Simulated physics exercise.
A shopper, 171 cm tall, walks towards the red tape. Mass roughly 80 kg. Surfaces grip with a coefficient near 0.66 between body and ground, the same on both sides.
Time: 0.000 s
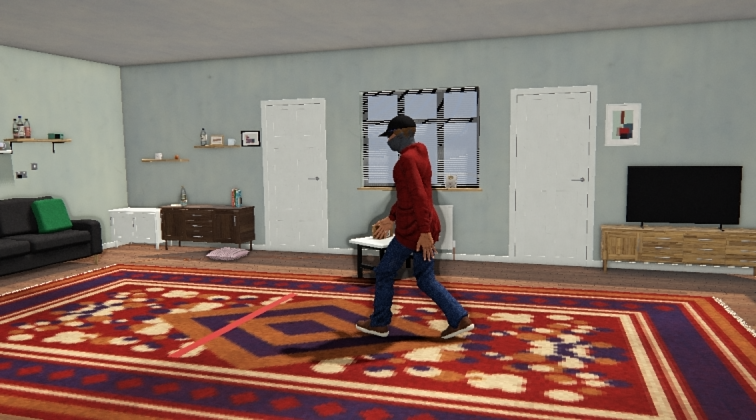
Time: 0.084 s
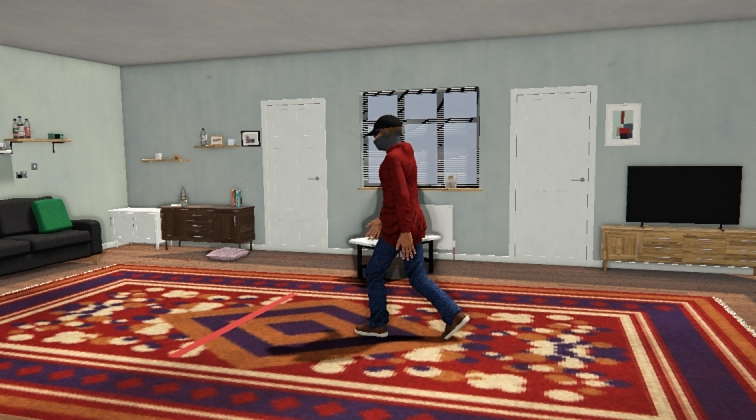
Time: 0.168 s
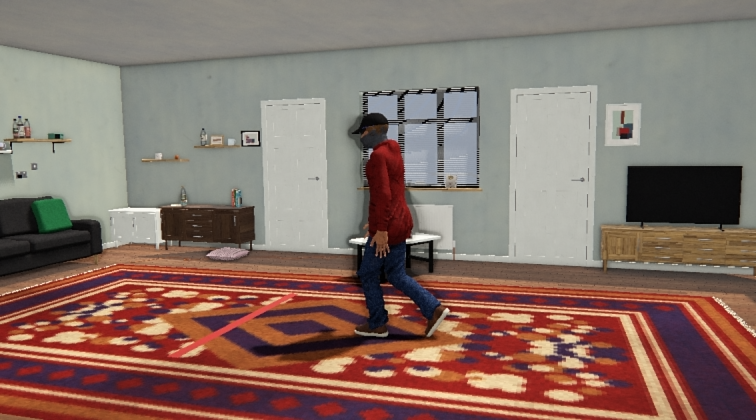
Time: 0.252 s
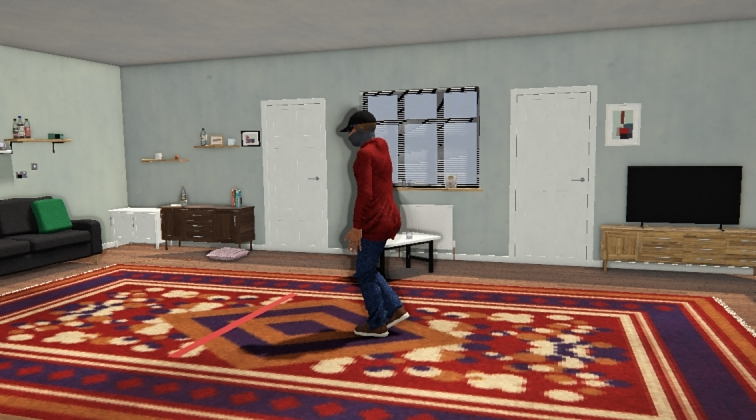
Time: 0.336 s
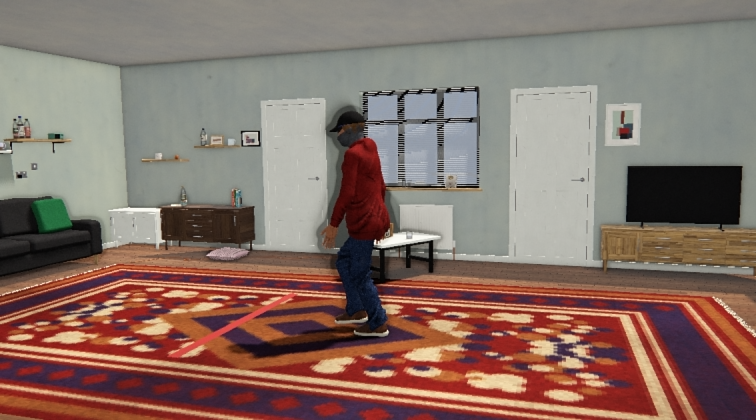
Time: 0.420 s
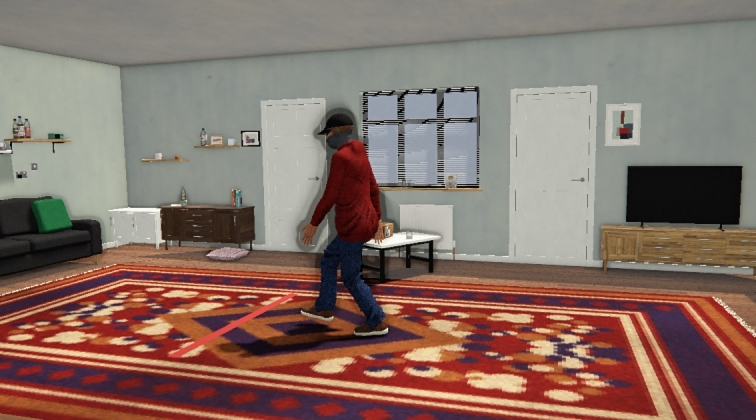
In a living room, a person in a black cap and red hoodie walking left across a patterned rug, arms swinging.
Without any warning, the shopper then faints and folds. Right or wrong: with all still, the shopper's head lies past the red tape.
Right.
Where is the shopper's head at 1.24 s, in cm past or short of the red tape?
Position: Approx. 25 cm past.
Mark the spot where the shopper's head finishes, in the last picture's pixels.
It comes to rest near pixel (240, 291).
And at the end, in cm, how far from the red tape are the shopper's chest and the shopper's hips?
Result: Shopper's chest = 10 cm past, shopper's hips = 30 cm short.
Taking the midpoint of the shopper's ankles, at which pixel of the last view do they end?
I'd put it at roughly (318, 315).
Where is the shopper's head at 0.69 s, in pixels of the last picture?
Pixel in the last view at that time: About (307, 183).
After 0.69 s the shopper's head is 62 cm short of the red tape, near (307, 183) in the last picture's view; the shopper's chest 69 cm short of the red tape.
After 0.94 s the shopper's head is 13 cm short of the red tape, near (259, 236) in the last picture's view; the shopper's chest 38 cm short of the red tape.
After 1.24 s the shopper's head is 25 cm past the red tape, near (240, 290) in the last picture's view.
At rest, 2.9 s, shopper's hips stop short of the red tape; shopper's head crosses the red tape.
